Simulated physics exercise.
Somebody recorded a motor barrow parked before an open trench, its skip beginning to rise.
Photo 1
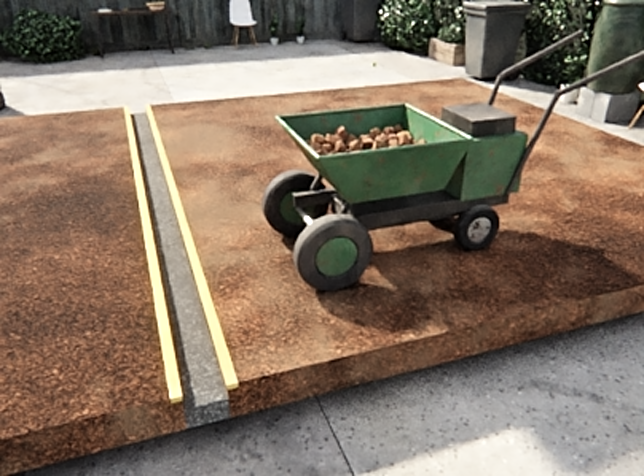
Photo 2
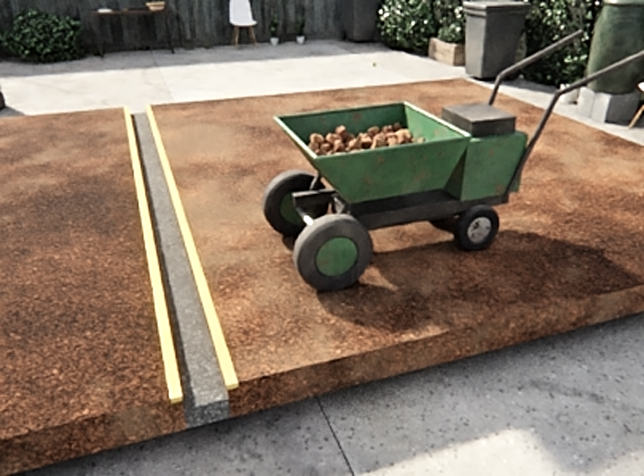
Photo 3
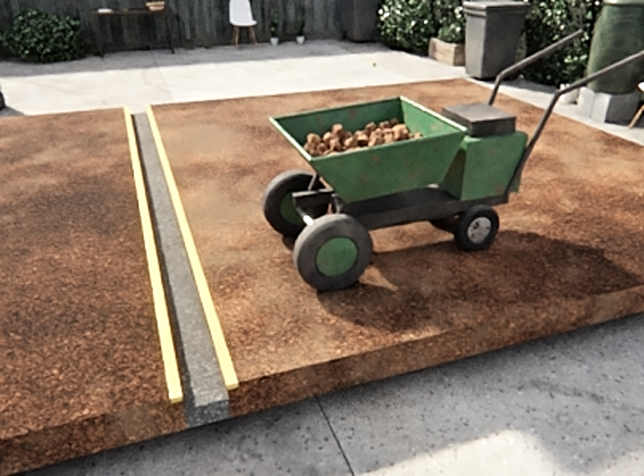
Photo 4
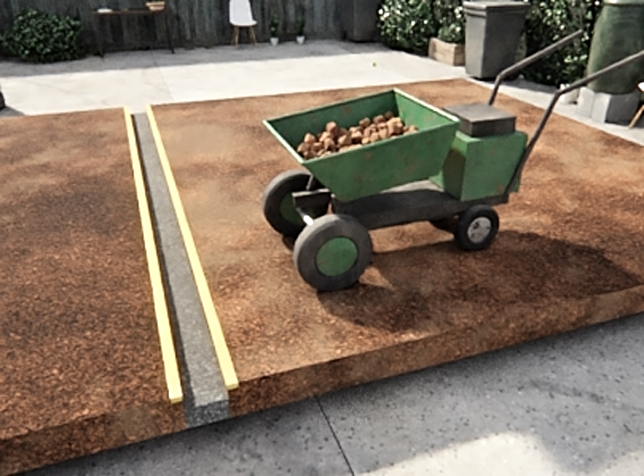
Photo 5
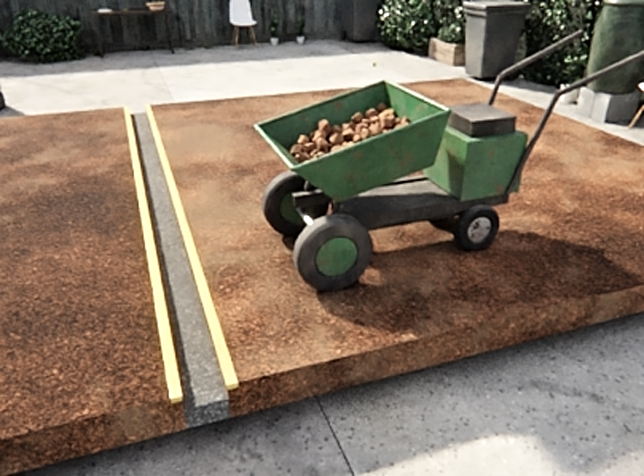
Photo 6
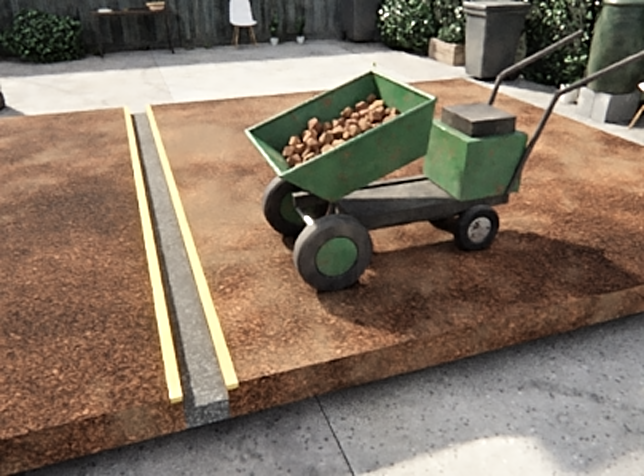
We see a green motor barrow loaded with brown clods standing still on reddish-brown ground, to the right of a narrow grey trench edged in yellow. Its skip starts level, then gradually tilts forward to the left, its rear rising.
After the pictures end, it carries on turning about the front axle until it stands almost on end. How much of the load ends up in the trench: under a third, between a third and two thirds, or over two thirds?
I expect a trench portion within a third to two thirds.
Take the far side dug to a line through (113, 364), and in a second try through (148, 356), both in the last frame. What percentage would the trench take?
About 80 %, then 70 %.
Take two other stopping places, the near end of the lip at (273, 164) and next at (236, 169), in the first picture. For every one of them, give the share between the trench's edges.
In turn 30 and 10 in a hundred.
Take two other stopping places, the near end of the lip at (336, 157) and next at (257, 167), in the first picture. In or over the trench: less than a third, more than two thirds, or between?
One to two thirds, then under a third.
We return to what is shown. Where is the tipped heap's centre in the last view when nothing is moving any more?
Roughly pixel (180, 277).
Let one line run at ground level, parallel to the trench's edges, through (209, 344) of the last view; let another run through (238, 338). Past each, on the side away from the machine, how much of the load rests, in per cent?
Near 70 % and near 90 %, in that order.
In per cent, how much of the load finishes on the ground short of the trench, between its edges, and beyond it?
Short about 20 %, between about 55 %, beyond about 25 %.
Soon, skip tipped steeply; all in the skip.
A while on, skip tipped right over; most in the skip; a small part short of the trench; a small part in or heaped over the trench; a stray few beyond it; a small part falling.
Towards the end, skip tipped right over; a small part in the skip; about a quarter short of the trench; about half in or heaped over the trench; about a quarter beyond it.
Finally, skip tipped right over; about a quarter short of the trench; about half in or heaped over the trench; about a quarter beyond it.
